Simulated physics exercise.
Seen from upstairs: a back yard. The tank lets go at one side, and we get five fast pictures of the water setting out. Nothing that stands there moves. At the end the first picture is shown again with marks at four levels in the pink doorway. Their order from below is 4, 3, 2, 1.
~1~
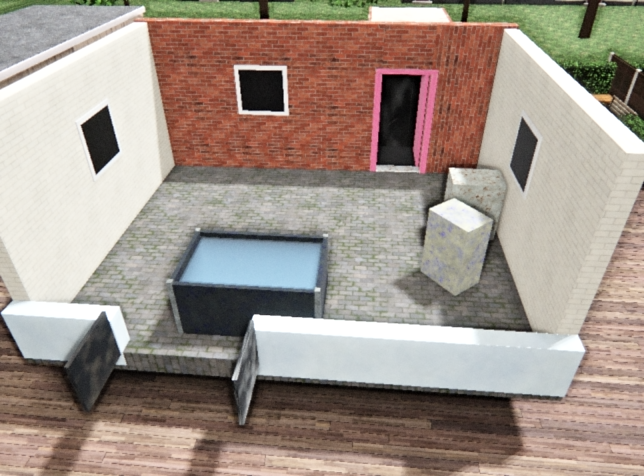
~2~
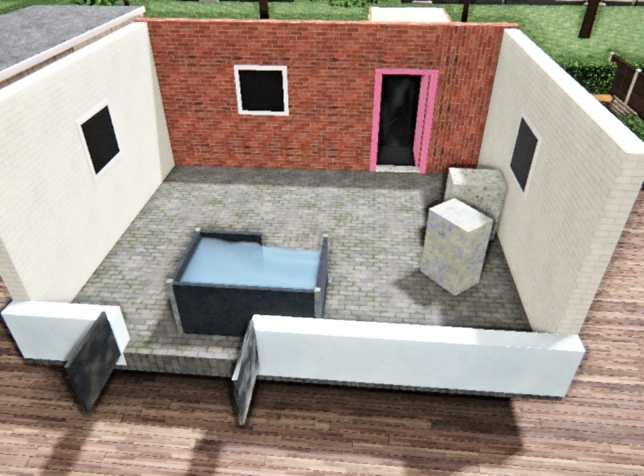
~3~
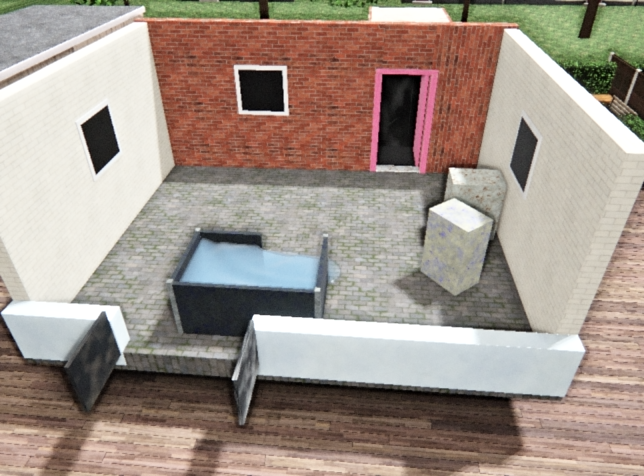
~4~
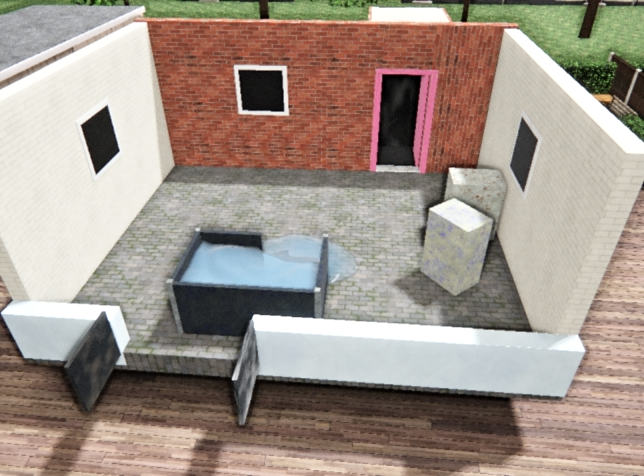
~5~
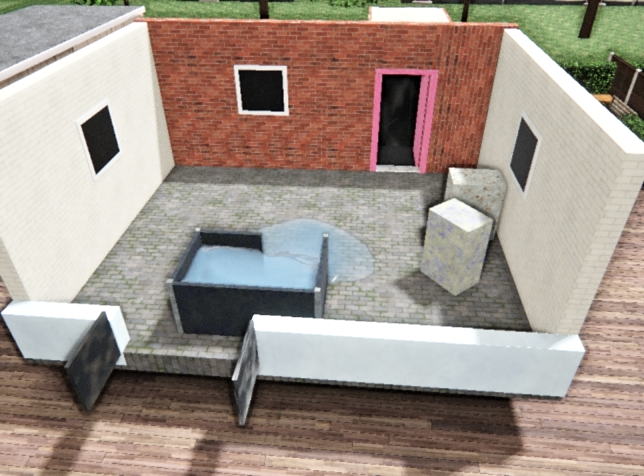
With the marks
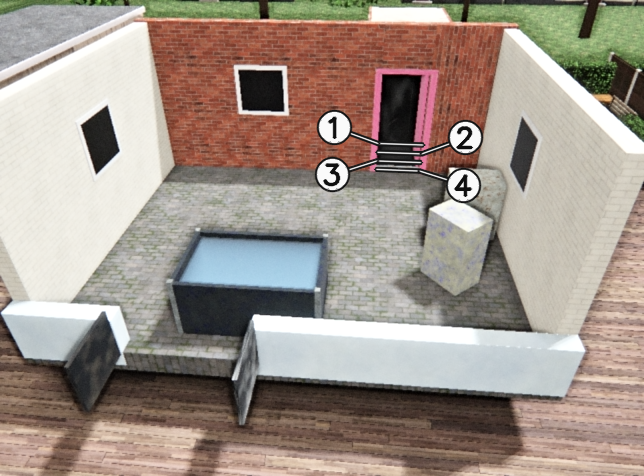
Water in a dark tank in a walled back yard sank a little as it poured out through the far right corner, then spread in a rounded, shallow sheet across the paving.
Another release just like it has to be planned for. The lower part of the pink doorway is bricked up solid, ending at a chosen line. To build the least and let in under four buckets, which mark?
3.
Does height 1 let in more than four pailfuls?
No.
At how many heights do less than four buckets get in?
Three.
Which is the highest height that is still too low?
The answer is 4.
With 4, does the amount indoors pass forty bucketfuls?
No, less.
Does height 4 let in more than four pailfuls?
Yes, that goes wrong.
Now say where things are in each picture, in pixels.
Water in the tank at rest, its middle at (253, 263); foot of the pink doorway at (397, 172); open gate at (185, 308).
Water covers 1 % of the ground, its front hidden from here.
Water covers 2 % of the ground, its front hidden from here.
Water covers 6 % of the ground, its front hidden from here.
Water covers 10 % of the ground and shows as far out as (294, 221).
On the marked copy, 1 at (400, 144); 2 at (399, 153); 3 at (398, 161); 4 at (397, 170); from the bottom up 4, 3, 2, 1.
For height 1, nothing gets over.
For height 2, nothing gets over.
For height 3, nothing gets over.
For height 4, about 12 bucketfuls get in.
